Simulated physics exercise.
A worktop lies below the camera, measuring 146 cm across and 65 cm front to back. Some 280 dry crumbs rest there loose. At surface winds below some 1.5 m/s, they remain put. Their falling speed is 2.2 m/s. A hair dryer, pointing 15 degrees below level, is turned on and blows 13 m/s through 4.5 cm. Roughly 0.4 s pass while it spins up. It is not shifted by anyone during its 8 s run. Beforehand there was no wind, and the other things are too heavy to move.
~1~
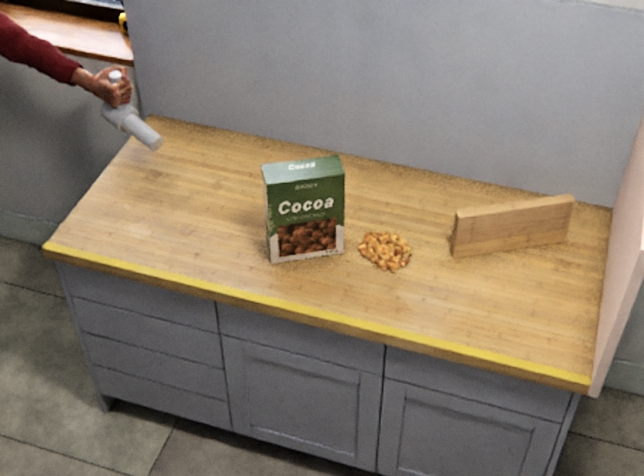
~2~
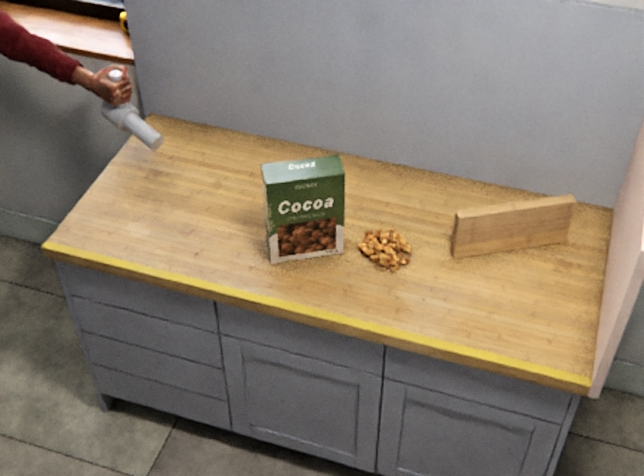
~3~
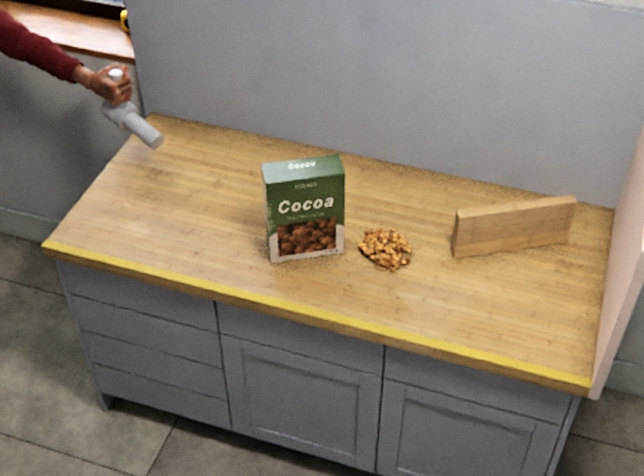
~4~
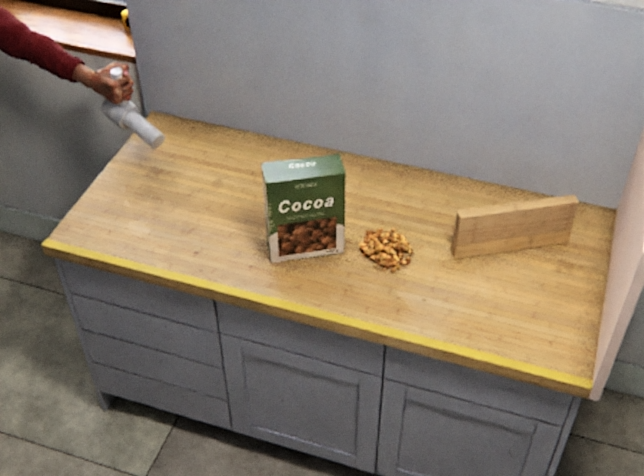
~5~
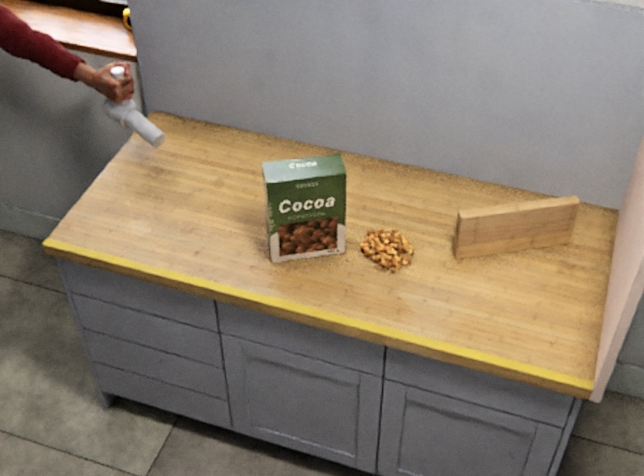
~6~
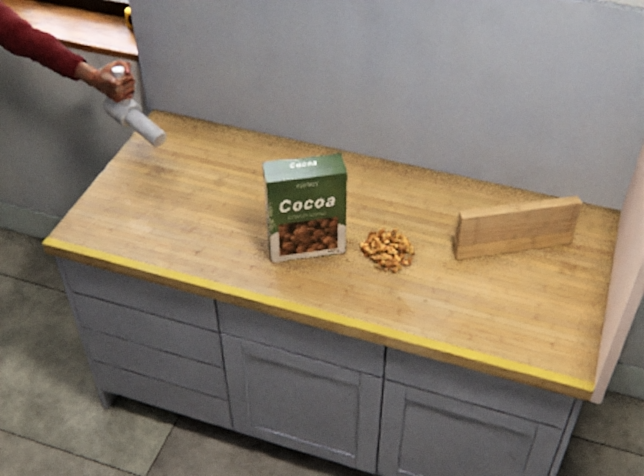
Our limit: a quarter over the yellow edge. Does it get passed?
Quarter not exceeded.
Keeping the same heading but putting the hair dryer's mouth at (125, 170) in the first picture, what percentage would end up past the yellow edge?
About 0 %.
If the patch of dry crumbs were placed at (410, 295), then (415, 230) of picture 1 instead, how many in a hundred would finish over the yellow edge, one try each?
Roughly 0 %, then 1 %.
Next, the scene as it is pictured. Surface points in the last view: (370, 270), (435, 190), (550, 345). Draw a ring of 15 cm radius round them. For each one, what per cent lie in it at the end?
40 %, 0 %, 15 %.
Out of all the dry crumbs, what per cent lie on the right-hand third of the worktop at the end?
I'd estimate around 50 per cent.
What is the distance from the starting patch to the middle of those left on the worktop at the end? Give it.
That works out close to 35 centimetres.
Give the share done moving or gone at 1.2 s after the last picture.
10 per cent.
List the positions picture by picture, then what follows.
In the first picture, the middle of the dry crumbs is near (384, 251), none has stirred yet and the mouth of the hair dryer is at (158, 144).
In the second picture, the middle of the dry crumbs is near (384, 248), none has stirred yet and the yellow edge is centred on (295, 312).
In the third picture, the middle of the dry crumbs is near (385, 248), none has stirred yet, the top of a carton is at (303, 168) and the top of a board is at (517, 206).
In the fourth picture, the middle of the dry crumbs is near (385, 248) and none has stirred yet.
In the fifth picture, the middle of the dry crumbs is near (386, 248) and none has stirred yet.
In the sixth picture, the middle of the dry crumbs is near (387, 248) and none has stirred yet.
Then, 1.2 s after the last picture, 0 % are over the yellow edge; the middle of those still in play is near (402, 258); 9 % have settled or left.
Then, 2.2 s after the last picture, 1 % are over the yellow edge; the middle of those still in play is near (406, 263); 13 % have settled or left.
Then, 4.0 s after the last picture, 5 % are over the yellow edge; the middle of those still in play is near (423, 259); 25 % have settled or left.
Then, 7.6 s after the last picture, at the end, 9 % are over the yellow edge; the middle of those still in play is near (519, 290).
